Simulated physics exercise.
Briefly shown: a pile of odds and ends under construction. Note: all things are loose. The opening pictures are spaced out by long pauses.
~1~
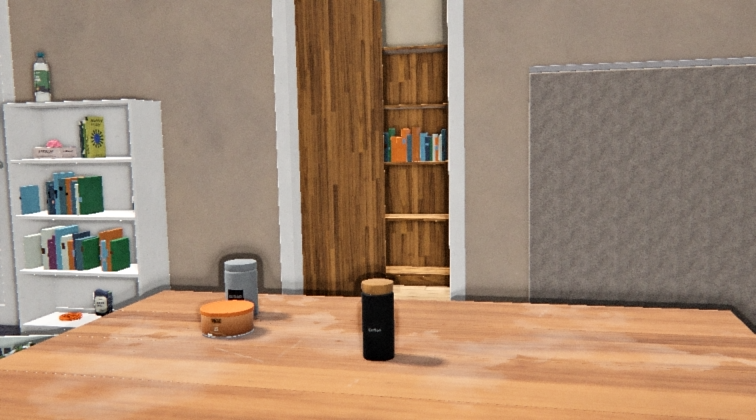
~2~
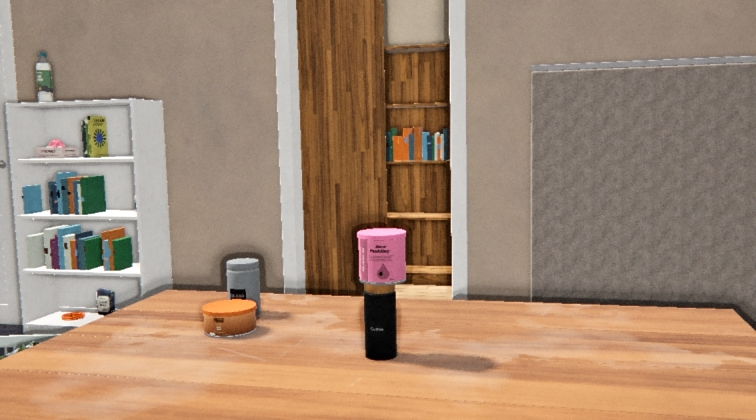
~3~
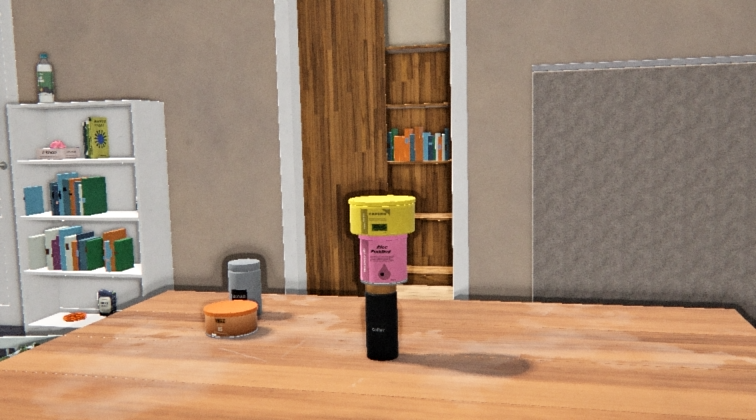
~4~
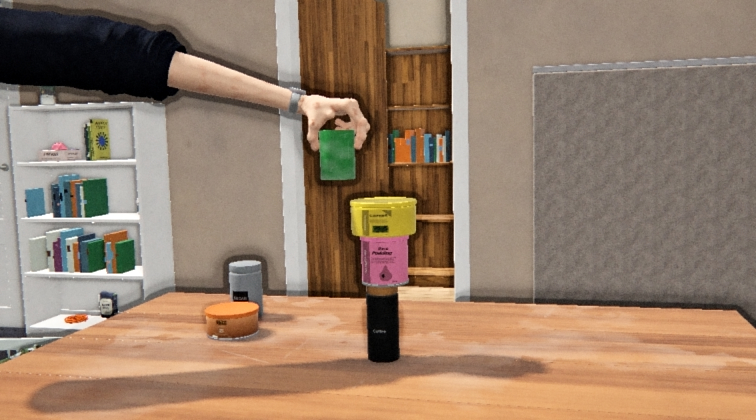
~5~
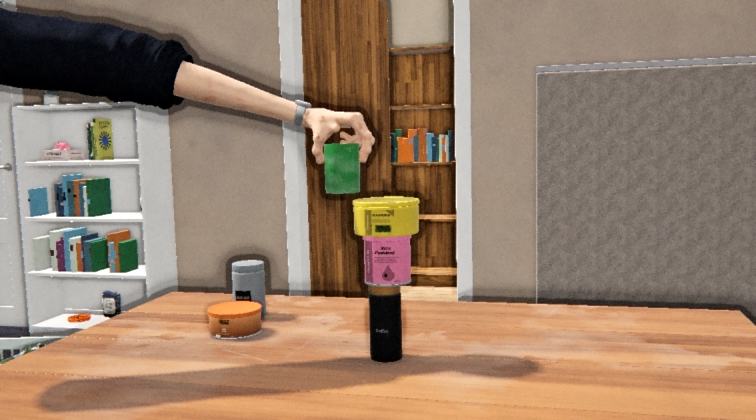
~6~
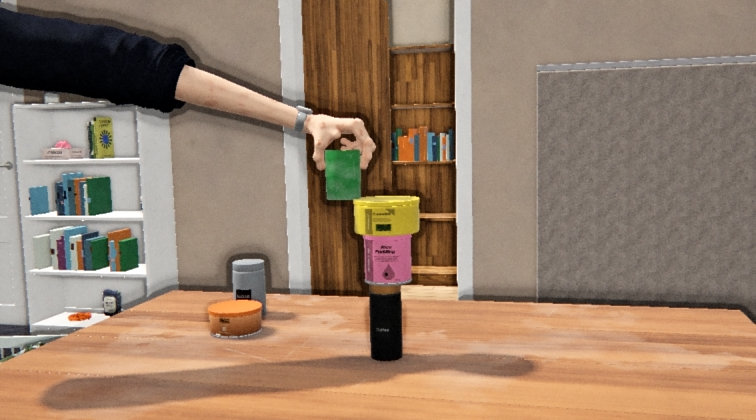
An arm reached in from the left and lowered a green cup slightly beside the top of a stack, where a pink pot and then a yellow tub had appeared on a black jar.
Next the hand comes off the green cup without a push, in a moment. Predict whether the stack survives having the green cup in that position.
I'd say it fails.
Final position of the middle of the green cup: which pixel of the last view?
The object winds up at approximately (327, 334).
Then, 0.30 s later than the last frame, green cup now fallen.
Then, 0.40 s later than the last frame, things are still on the move.
Then, 0.50 s later than the last frame, as before.
When it is over, fallen, green cup; the other 5 as before. End places, in pixels of the last picture, green cup near (327, 334). The pile gives way.
